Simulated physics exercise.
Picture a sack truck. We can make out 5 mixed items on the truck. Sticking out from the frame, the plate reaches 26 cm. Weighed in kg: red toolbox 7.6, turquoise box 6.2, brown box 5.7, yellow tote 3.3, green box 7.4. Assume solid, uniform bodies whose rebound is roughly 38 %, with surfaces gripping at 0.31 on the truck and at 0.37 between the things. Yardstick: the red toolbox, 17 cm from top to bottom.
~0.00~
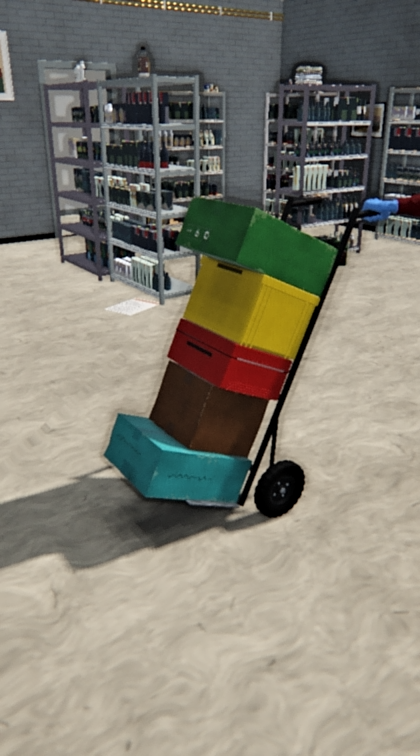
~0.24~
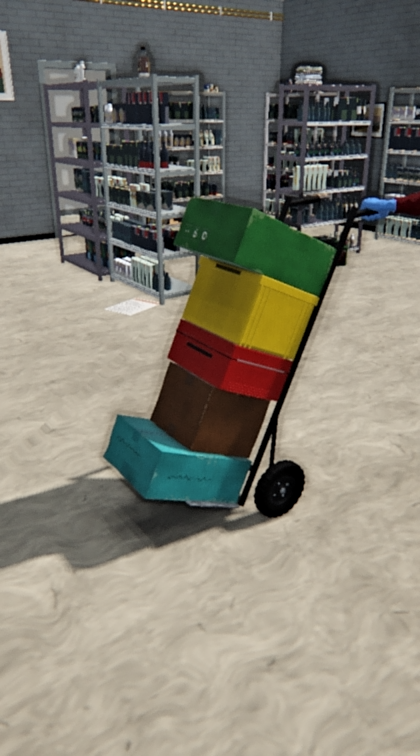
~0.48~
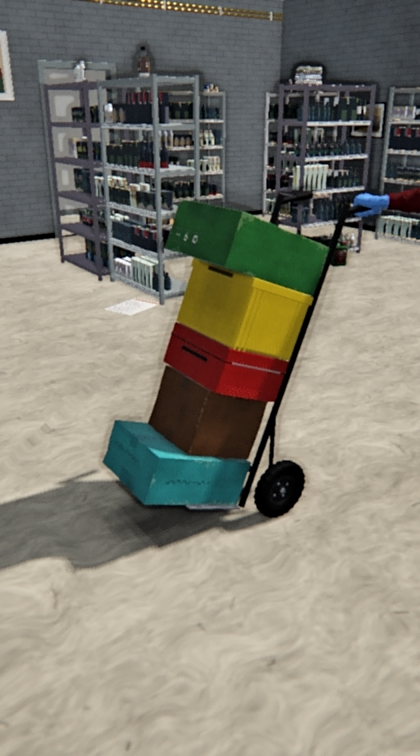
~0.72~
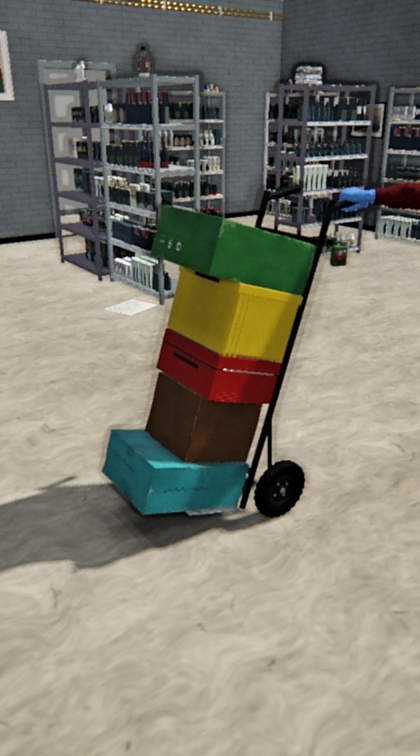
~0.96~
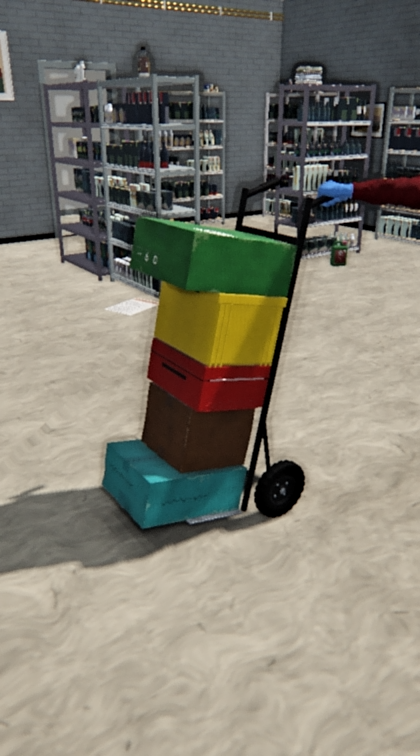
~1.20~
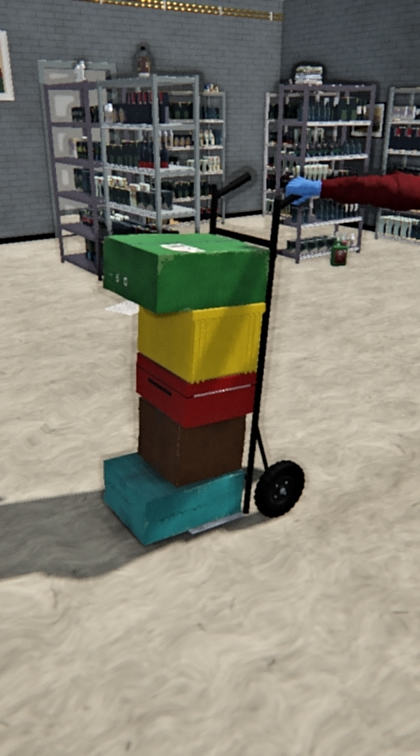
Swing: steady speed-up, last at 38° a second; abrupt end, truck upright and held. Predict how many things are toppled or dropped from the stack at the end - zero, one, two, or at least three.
Tally: No items.
After 1.40 s, truck upright; green box moved 3 cm; yellow tote moved 2 cm.
After 1.60 s, truck upright; red toolbox 4° off its base near (177, 391); turquoise box 3° off its base near (172, 493); green box 4° off its base.
After 1.90 s, truck upright; green box moved 4 cm; yellow tote moved 2 cm.
After 2.10 s, truck upright.
In the end (3.2 s), all 5 under 10 cm from the start. At the end, from the last picture's camera, red toolbox near (185, 390), turquoise box near (173, 493).
